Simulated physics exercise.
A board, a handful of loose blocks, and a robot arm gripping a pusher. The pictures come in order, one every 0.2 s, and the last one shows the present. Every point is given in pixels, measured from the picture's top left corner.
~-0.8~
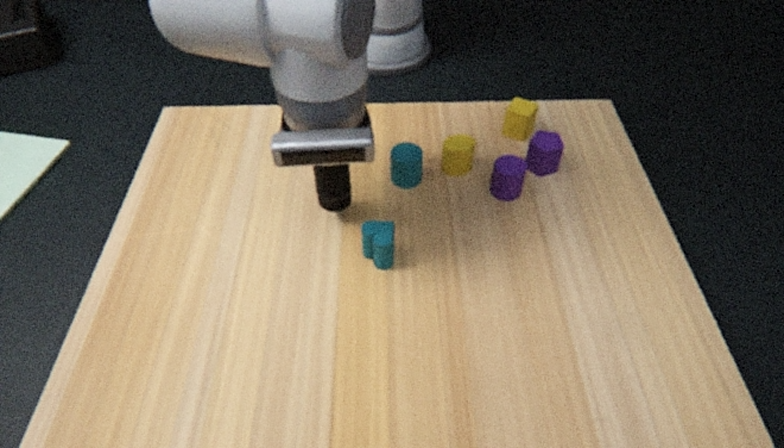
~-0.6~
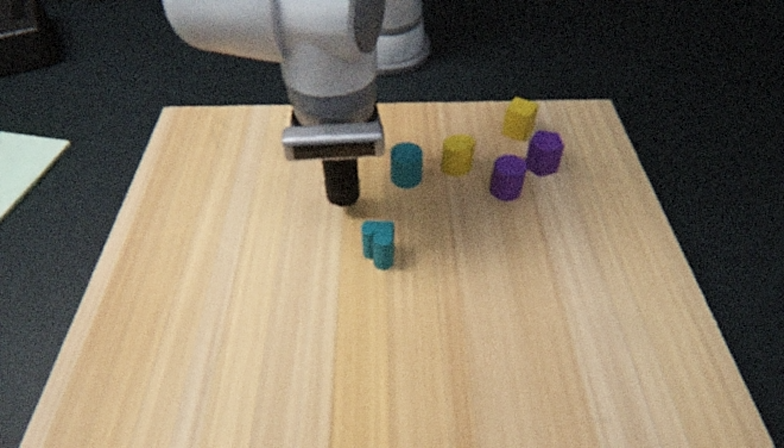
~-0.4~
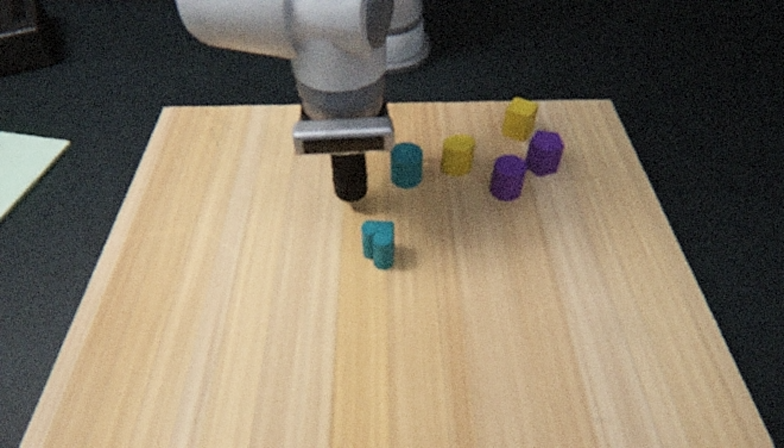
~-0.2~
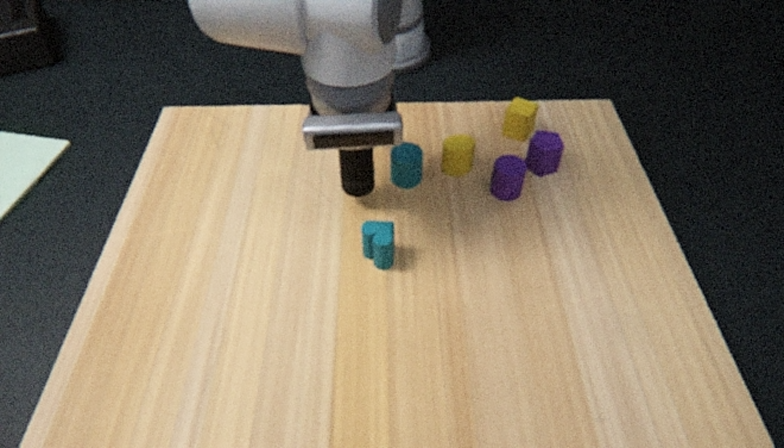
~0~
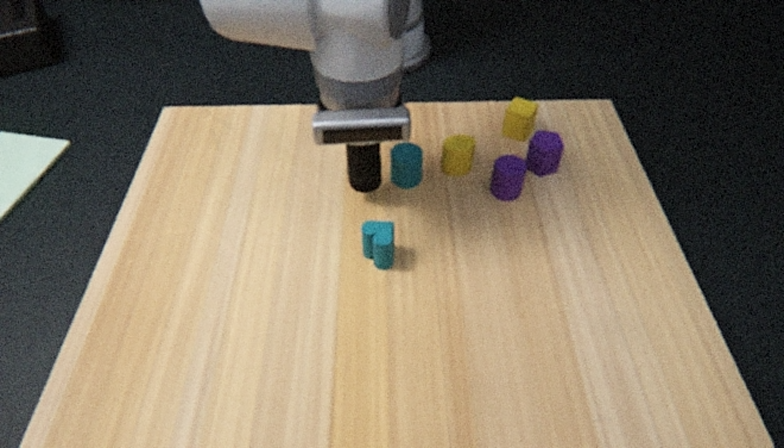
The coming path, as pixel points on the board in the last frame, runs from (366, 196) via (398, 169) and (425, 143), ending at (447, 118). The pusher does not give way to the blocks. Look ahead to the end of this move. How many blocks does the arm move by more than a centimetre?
Two.
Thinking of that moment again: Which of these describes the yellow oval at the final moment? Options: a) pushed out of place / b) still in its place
Answer: A.
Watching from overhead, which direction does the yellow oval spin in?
Its rotation is counterclockwise.
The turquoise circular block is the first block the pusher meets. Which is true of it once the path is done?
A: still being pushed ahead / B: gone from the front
(B)
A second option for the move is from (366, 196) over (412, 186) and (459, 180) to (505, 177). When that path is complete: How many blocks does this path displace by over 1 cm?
Three or more get moved.
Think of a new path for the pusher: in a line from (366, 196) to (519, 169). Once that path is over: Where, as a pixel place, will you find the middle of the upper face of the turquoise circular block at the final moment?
The top centre is at (437, 136).
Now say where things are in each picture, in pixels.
The first frame shows pusher tip at (335, 201); block tops, turquoise heart-shaped block at (379, 230); turquoise circular block at (407, 152); yellow oval at (459, 142).
The second frame shows pusher at (343, 196); blocks unchanged.
The third frame shows pusher at (351, 191); blocks unchanged.
The fourth frame shows pusher at (358, 187); blocks unchanged.
The fifth frame shows pusher at (365, 182); turquoise heart-shaped block at (379, 230); turquoise circular block at (407, 152); yellow oval at (459, 142).
On the path given first. One third of the way, pusher at (398, 155); turquoise circular block at (431, 142); yellow oval at (464, 142).
Two thirds of the way, pusher at (426, 129); turquoise circular block at (445, 136); yellow oval at (473, 144), turned 25° anticlockwise.
At the end, pusher at (448, 105); turquoise heart-shaped block in place; turquoise circular block at (445, 136); yellow oval at (473, 144), turned 25° anticlockwise.
